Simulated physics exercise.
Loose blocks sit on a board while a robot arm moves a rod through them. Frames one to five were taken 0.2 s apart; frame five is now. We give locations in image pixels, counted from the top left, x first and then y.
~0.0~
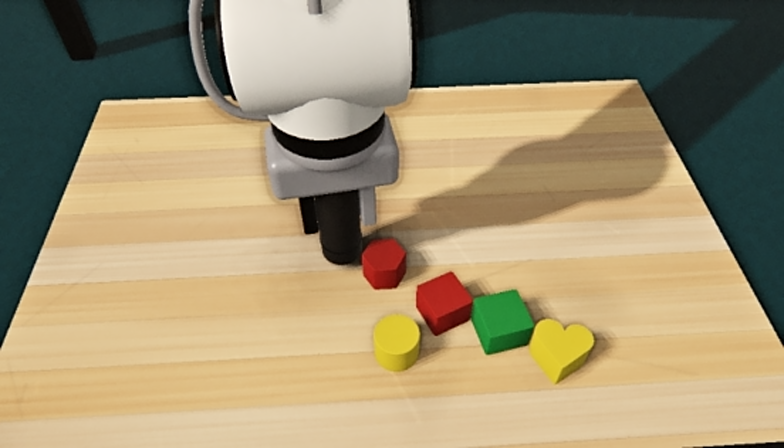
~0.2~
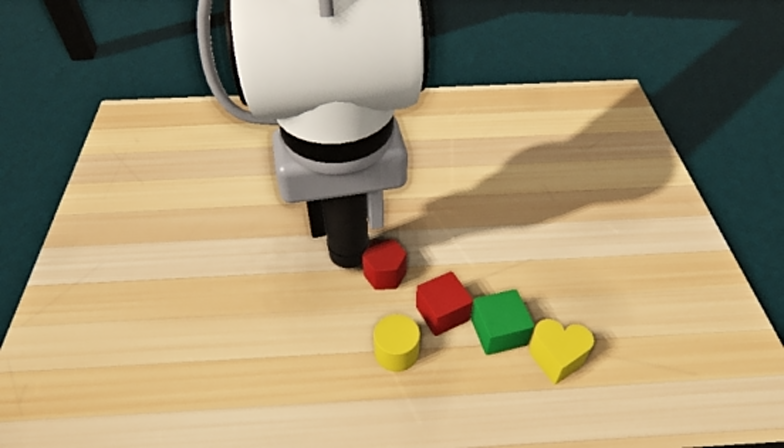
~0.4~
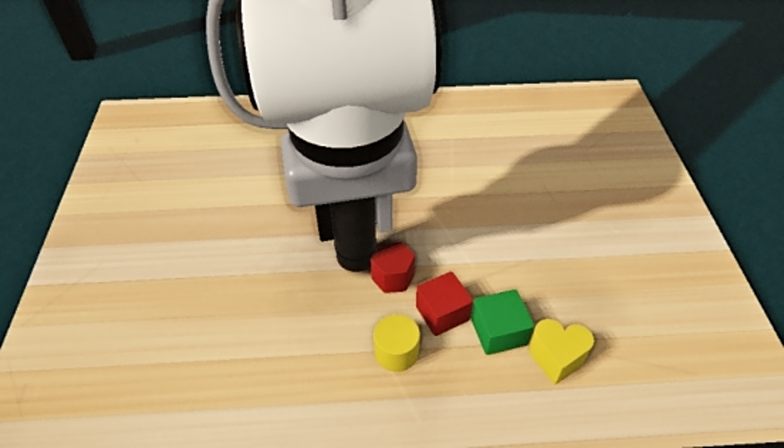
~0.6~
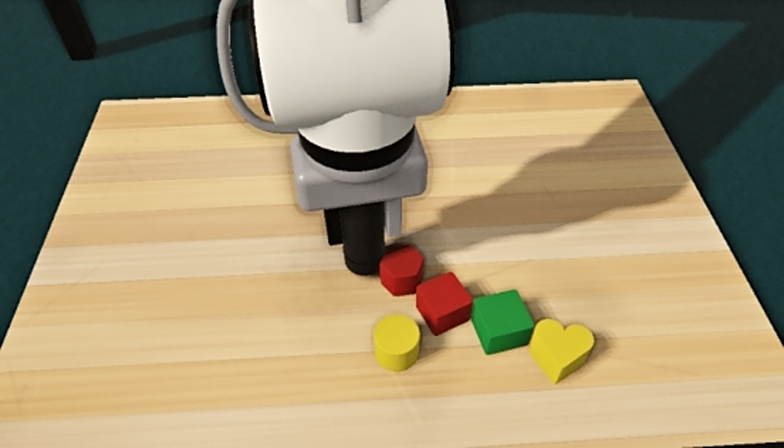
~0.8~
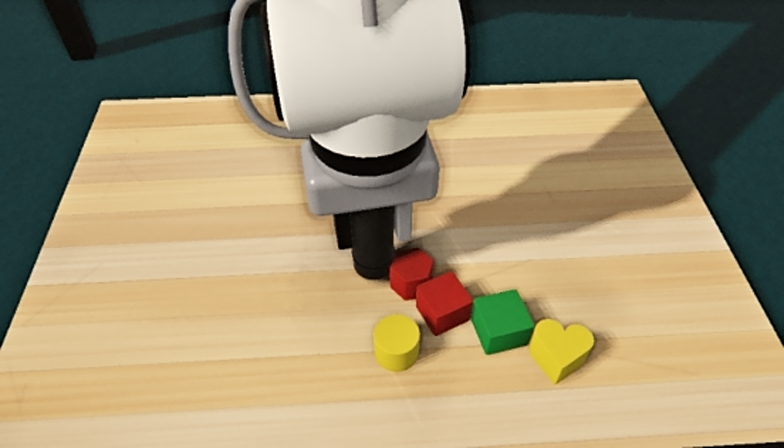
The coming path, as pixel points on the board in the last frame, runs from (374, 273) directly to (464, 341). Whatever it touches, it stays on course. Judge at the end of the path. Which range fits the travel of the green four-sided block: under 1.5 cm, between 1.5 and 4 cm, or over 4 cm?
Shift of under 1.5 cm.
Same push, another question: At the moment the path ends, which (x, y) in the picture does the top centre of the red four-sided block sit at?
At pixel (495, 358).
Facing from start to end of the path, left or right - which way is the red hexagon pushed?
Shifts left.
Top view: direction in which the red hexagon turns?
It goes round opposite to clock hands.
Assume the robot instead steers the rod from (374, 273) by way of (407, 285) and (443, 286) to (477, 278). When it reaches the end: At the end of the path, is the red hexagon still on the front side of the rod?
The answer is yes.
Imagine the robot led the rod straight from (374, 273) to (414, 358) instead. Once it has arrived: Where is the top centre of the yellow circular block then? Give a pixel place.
I'd expect the centre of its top face to be at (403, 382).
On the path given first. One third of the way, rod at (403, 287); red hexagon at (445, 274), turned 15° anticlockwise; red four-sided block at (456, 310), turned 15° clockwise.
Two thirds of the way, rod at (434, 310); red hexagon at (467, 276), turned 65° anticlockwise; red four-sided block at (471, 328); green four-sided block at (512, 313); yellow heart block at (570, 341).
At the end, rod at (465, 334); red hexagon at (468, 277), turned 65° anticlockwise; red four-sided block at (495, 358); green four-sided block at (514, 313), turned 15° anticlockwise; yellow heart block at (570, 341).
